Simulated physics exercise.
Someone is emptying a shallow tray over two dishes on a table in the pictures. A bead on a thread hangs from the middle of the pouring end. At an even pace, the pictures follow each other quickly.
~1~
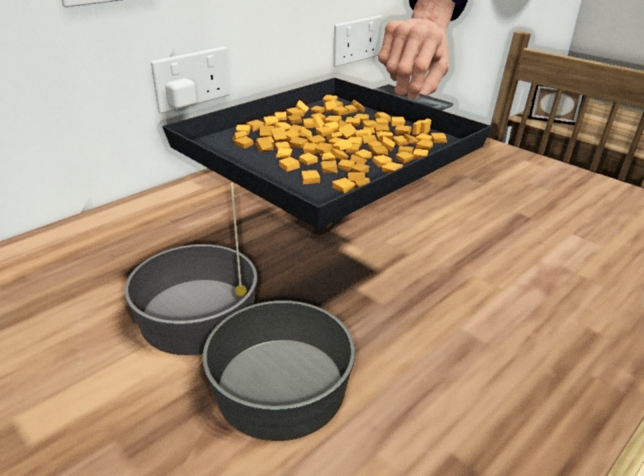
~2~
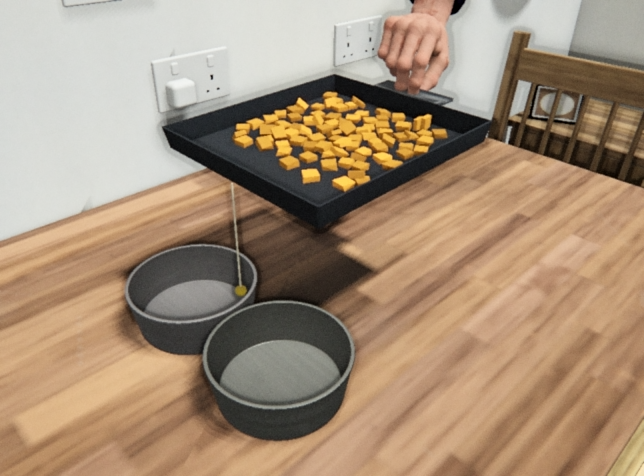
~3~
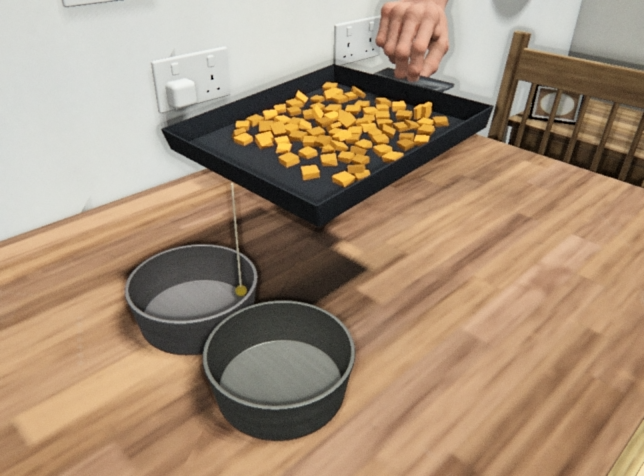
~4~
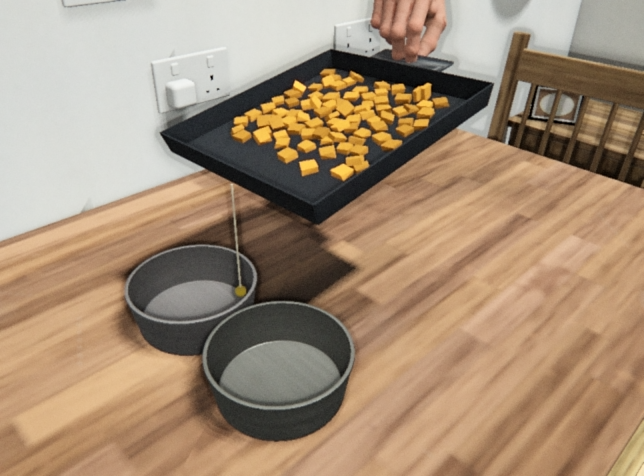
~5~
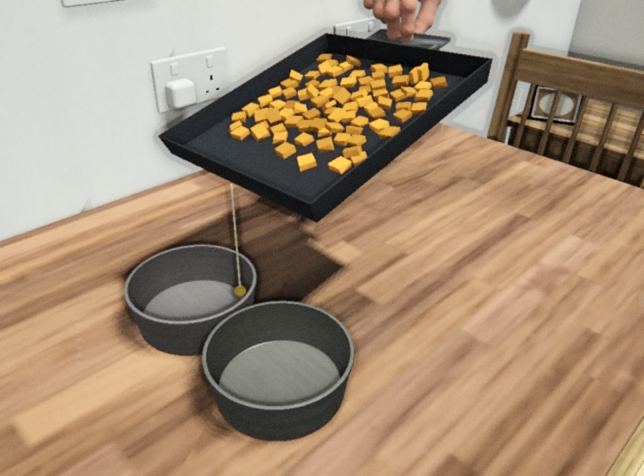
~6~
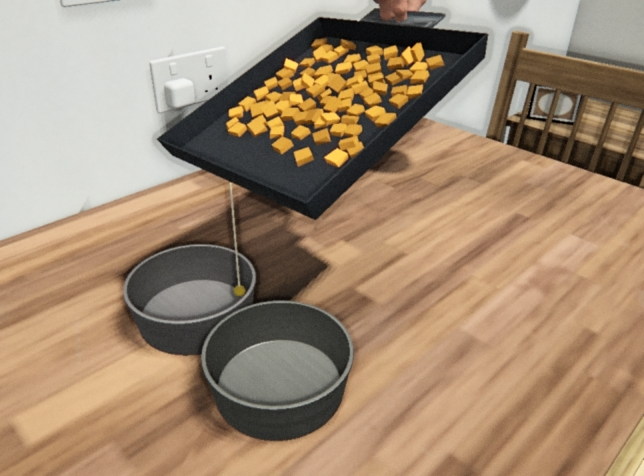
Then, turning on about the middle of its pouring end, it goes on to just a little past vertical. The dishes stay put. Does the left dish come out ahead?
Yes.
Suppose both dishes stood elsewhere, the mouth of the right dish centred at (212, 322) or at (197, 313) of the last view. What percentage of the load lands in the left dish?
First position: Some 30 %; second position: Some 20 %.
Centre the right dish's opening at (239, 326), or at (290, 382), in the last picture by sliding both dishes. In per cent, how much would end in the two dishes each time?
You'd get 80 per cent first and 70 per cent second.
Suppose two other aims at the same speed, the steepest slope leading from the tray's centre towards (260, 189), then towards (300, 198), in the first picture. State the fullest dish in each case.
For the first heading it's the dish at right, and for the second it's the dish at right.
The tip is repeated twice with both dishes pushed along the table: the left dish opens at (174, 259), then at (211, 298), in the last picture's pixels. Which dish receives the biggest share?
Try 1: The dish at left. Try 2: The dish at left.
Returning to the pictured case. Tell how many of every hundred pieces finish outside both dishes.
Something near 20 in every hundred.
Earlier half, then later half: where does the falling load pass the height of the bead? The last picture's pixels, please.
First part (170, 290), rest (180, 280).
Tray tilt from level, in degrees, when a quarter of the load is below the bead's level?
About 95°.
Soon after the last picture, tray tipped steeply; nearly all on the tray; a small part in the air.
A little later, tray tipped past a quarter turn; about half on the tray; a stray few in the right dish; about a quarter in the left dish; a small part outside both; about a quarter in the air.
Later still, tray tipped past a quarter turn; a small part in the right dish; about two thirds in the left dish; about a quarter outside both.
At rest, tray tipped past a quarter turn; a small part in the right dish; about two thirds in the left dish; about a quarter outside both.
